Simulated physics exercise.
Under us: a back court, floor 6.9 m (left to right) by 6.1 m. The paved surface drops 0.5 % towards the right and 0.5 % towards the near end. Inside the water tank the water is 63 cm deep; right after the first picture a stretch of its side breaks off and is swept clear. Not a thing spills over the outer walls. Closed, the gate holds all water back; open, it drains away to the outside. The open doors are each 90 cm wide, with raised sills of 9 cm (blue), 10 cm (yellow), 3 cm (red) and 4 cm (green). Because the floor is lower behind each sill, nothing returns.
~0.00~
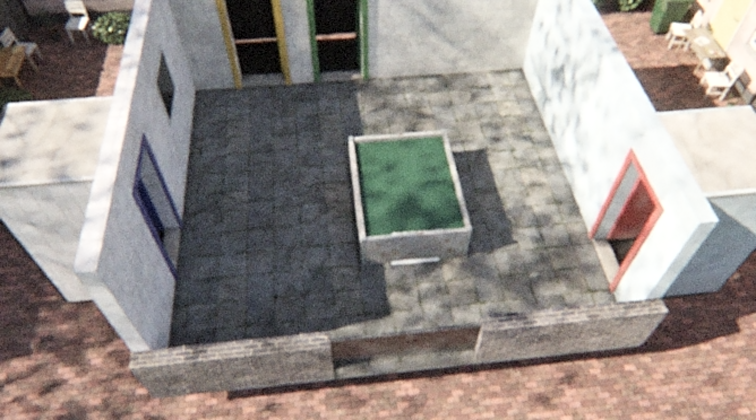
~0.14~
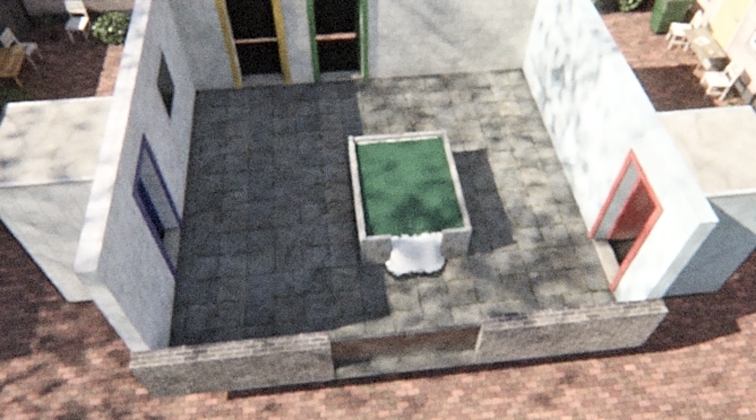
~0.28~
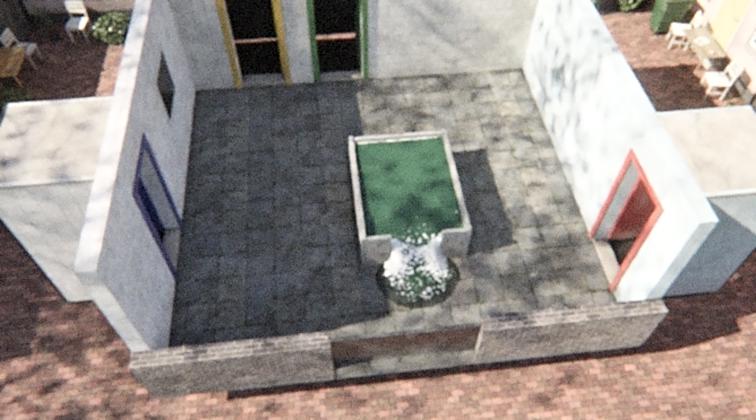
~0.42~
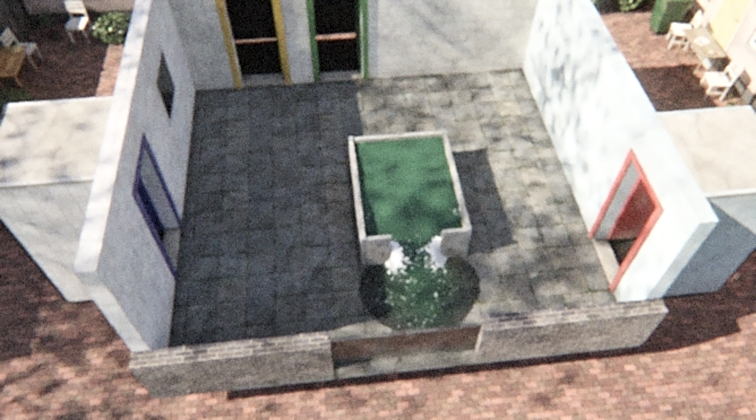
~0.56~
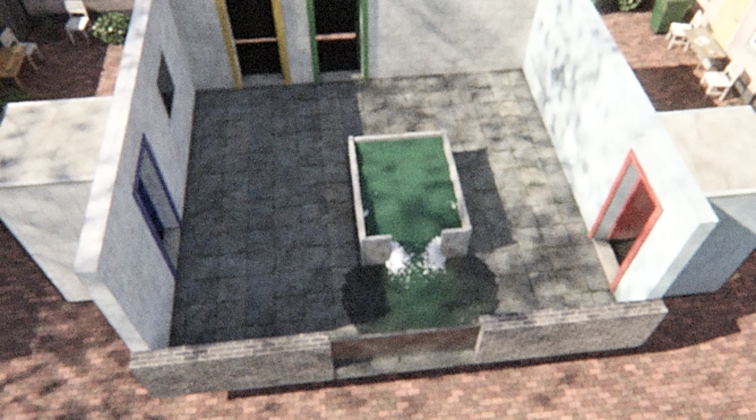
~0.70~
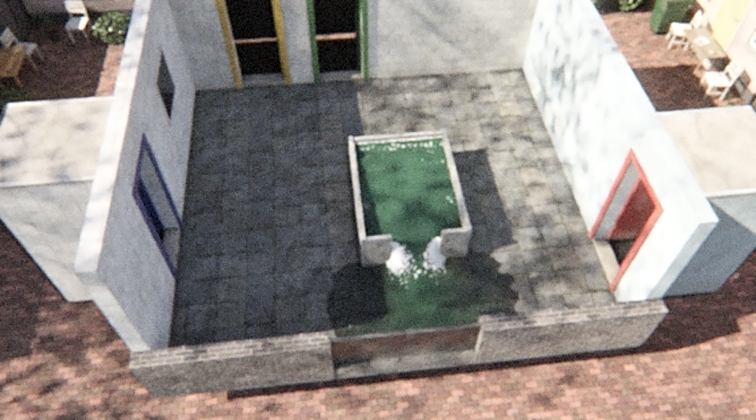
A raised rectangular tank of green water stands in a grey paved court, seen from high above by a still camera, with brick paving outside the pale walls. A blue-framed opening is on the left, yellow and green ones at the back, a red one on the right. The tank's near side breaks open, and white, foaming water pours through, spreading into a widening dark pool towards the low front wall.
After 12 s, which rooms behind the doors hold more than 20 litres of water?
One by one: The blue door never breaches the limit, the yellow door never breaches the limit, the red door breaches the limit, the green door never breaches the limit.
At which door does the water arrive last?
Green.
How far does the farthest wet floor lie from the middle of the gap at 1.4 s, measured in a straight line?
It's close to 3.2 metres.
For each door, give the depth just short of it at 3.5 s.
Centimetres: Blue 10 / yellow 0 / red 13 / green 0.
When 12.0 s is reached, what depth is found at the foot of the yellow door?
Depth: Approx. 3.5 cm.
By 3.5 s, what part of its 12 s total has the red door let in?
30 percent or so by then.
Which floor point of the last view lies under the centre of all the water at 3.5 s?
The water is centred near (401, 253).
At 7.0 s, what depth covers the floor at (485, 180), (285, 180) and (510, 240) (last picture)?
Close to 2, 2 and 2 centimetres.
After 1.4 s water covers 15 % of the floor and is deepest (38 cm) near (424, 333); blue door not reached, yellow door not reached, red door not reached, green door not reached.
After 2.2 s water covers 25 % of the floor and is deepest (33 cm) near (426, 344); blue door not reached, yellow door not reached, red door 10 cm at the sill, 3 L in, green door not reached.
After 3.5 s water covers 40 % of the floor and is deepest (24 cm) near (412, 263); blue door 10 cm at the sill, 0 L in, yellow door not reached, red door 13 cm at the sill, 67 L in, green door not reached.
After 7.0 s water covers 85 % of the floor and is deepest (14 cm) near (426, 344); blue door 6 cm at the sill, 1 L in, yellow door 6 cm at the sill, 0 L in, red door 9 cm at the sill, 179 L in, green door 1 cm at the sill, 0 L in.
After 12.0 s water covers 100 % of the floor and is deepest (10 cm) near (403, 157); blue door 3 cm at the sill, 1 L in, yellow door 3 cm at the sill, 0 L in, red door 6 cm at the sill, 235 L in, green door 6 cm at the sill, 6 L in.
